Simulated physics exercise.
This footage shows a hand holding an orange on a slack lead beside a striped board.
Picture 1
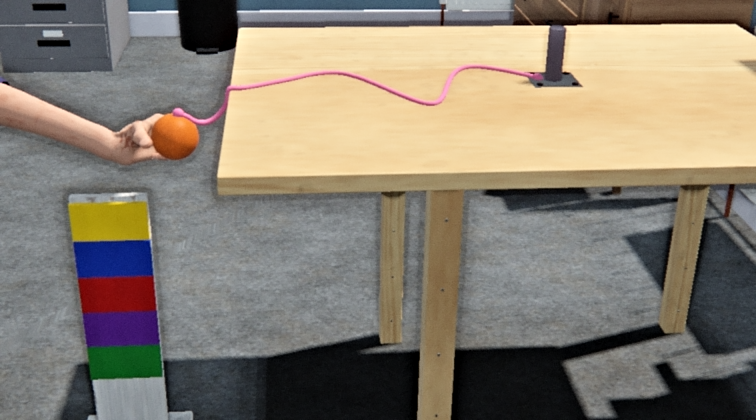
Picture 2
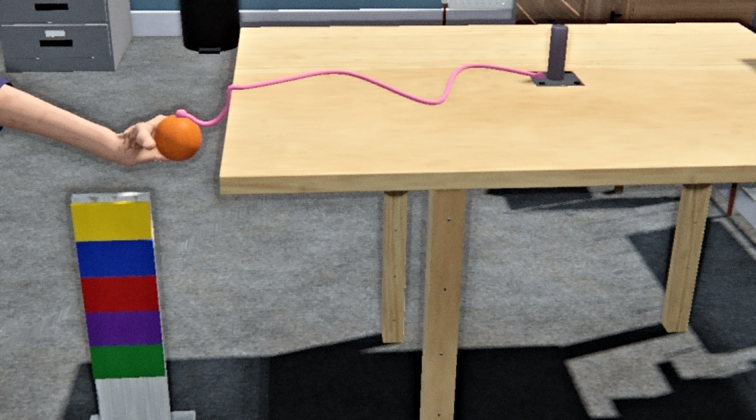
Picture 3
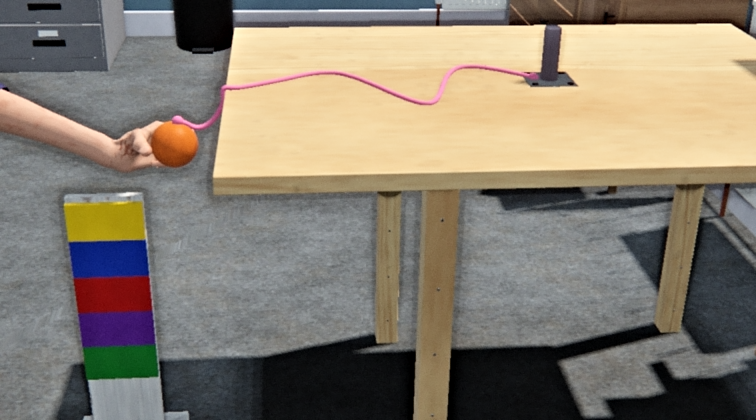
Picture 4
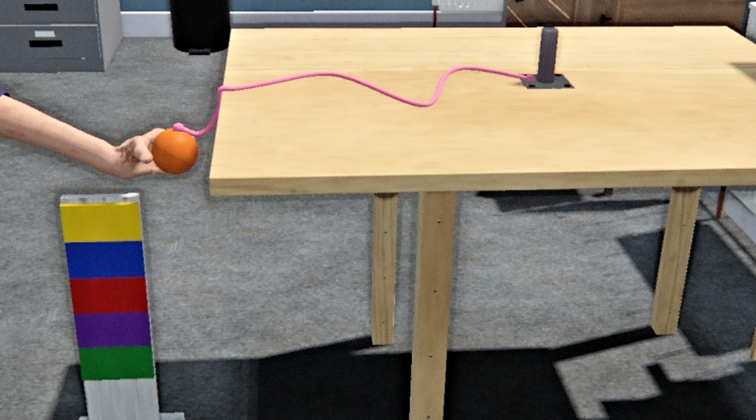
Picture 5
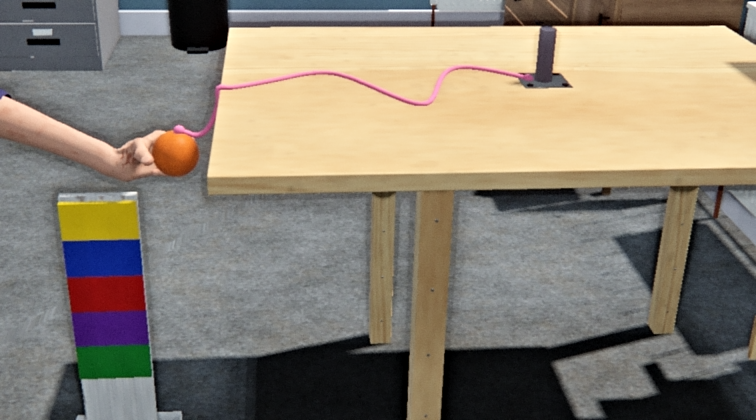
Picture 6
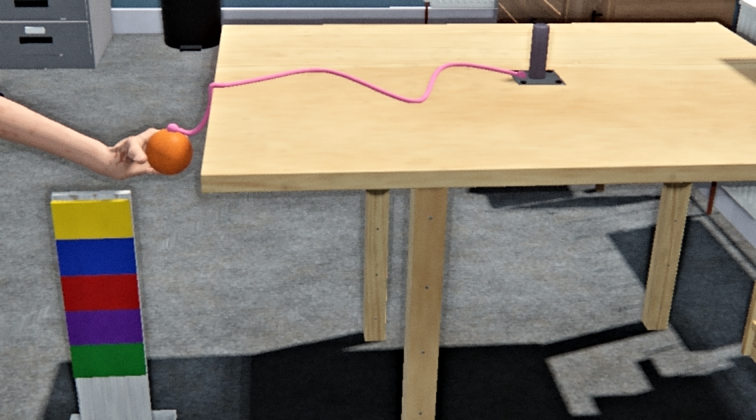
The video shows a hand holding an orange ball-like object, attached to a slack pink cord running across a wooden table to a small dark post, above a striped board; the hand stays nearly still as the view shifts slightly.
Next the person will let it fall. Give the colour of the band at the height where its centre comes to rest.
The band is purple.
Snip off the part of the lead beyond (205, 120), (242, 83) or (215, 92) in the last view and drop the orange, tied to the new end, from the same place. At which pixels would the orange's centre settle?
Taking them in turn, it's about (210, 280), then about (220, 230), and finally about (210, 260).
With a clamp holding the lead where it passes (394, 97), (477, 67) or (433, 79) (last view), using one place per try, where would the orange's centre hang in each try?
Going try by try, I'd put it close to (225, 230), then (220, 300), and finally (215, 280).
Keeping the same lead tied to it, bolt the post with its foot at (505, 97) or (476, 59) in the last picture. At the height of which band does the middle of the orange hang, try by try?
Result 1: Green. Result 2: Green.
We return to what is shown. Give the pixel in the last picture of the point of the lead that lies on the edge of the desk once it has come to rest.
That point sits at about (347, 77).
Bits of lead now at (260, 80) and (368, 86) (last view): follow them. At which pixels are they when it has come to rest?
End points: Roughly (218, 191); roughly (249, 88).
Soon after, orange near (255, 303); level with purple.
After that, orange near (204, 318); level with purple.
In the end, orange near (226, 318); level with purple. Its middle rests at the purple band.
